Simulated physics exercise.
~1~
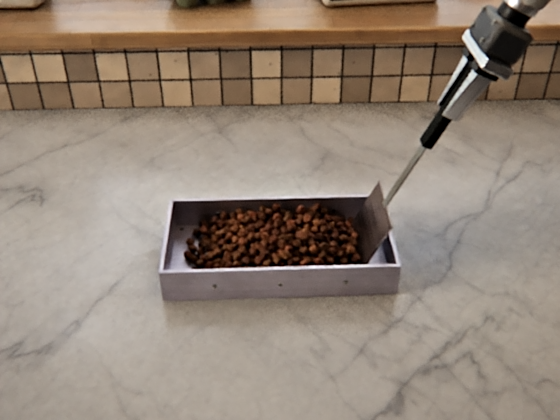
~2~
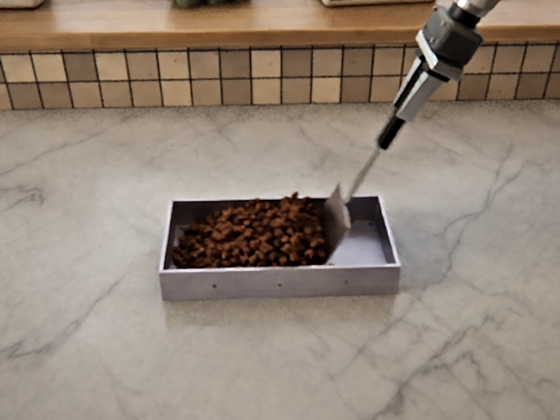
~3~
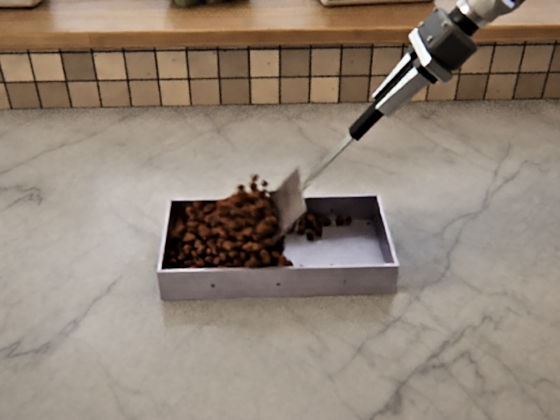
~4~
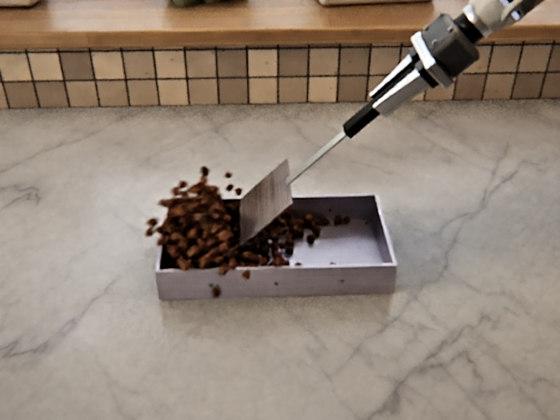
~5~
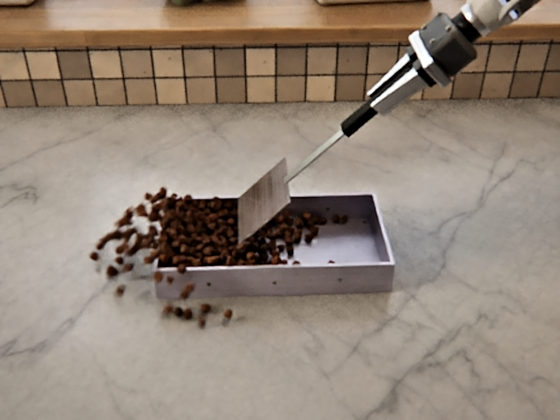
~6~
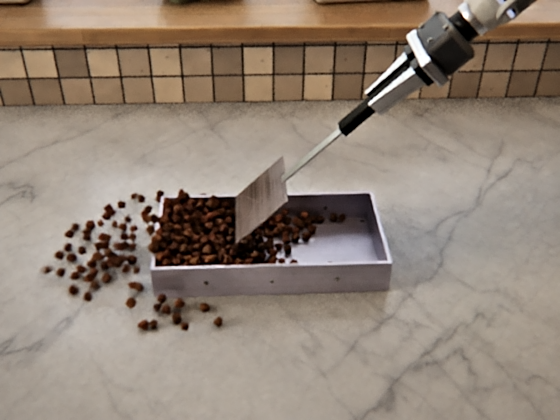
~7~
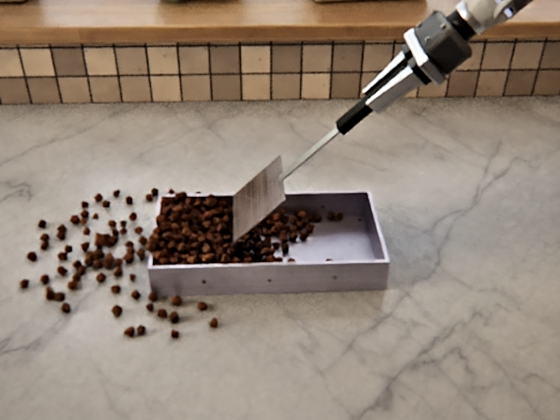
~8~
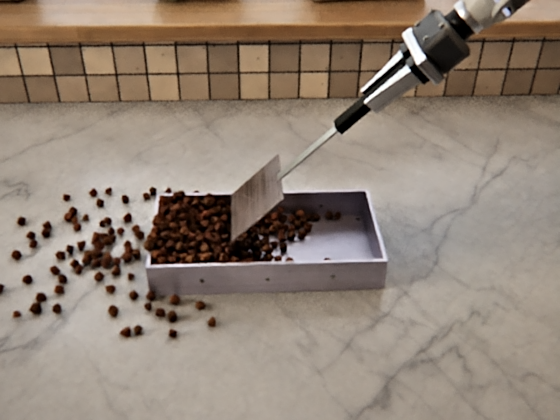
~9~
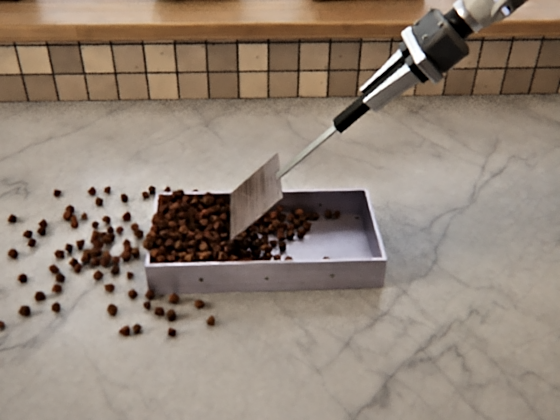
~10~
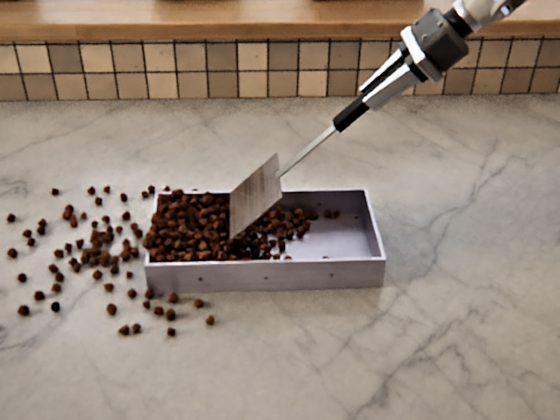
The clip opens on a pale rectangular tin of brown pellets on a marbled counter, with a robot arm holding a spatula at the tin's right end. The blade sweeps left, pushing the pellets into a steepening heap and leaving the right side mostly bare. As it tilts and lifts slightly, pellets fly up and surge over the tin's left end. They tumble and scatter across the counter, some dropping near the front corner. The spatula stays above the tin while the spilled pellets settle, with most still piled inside on the left.
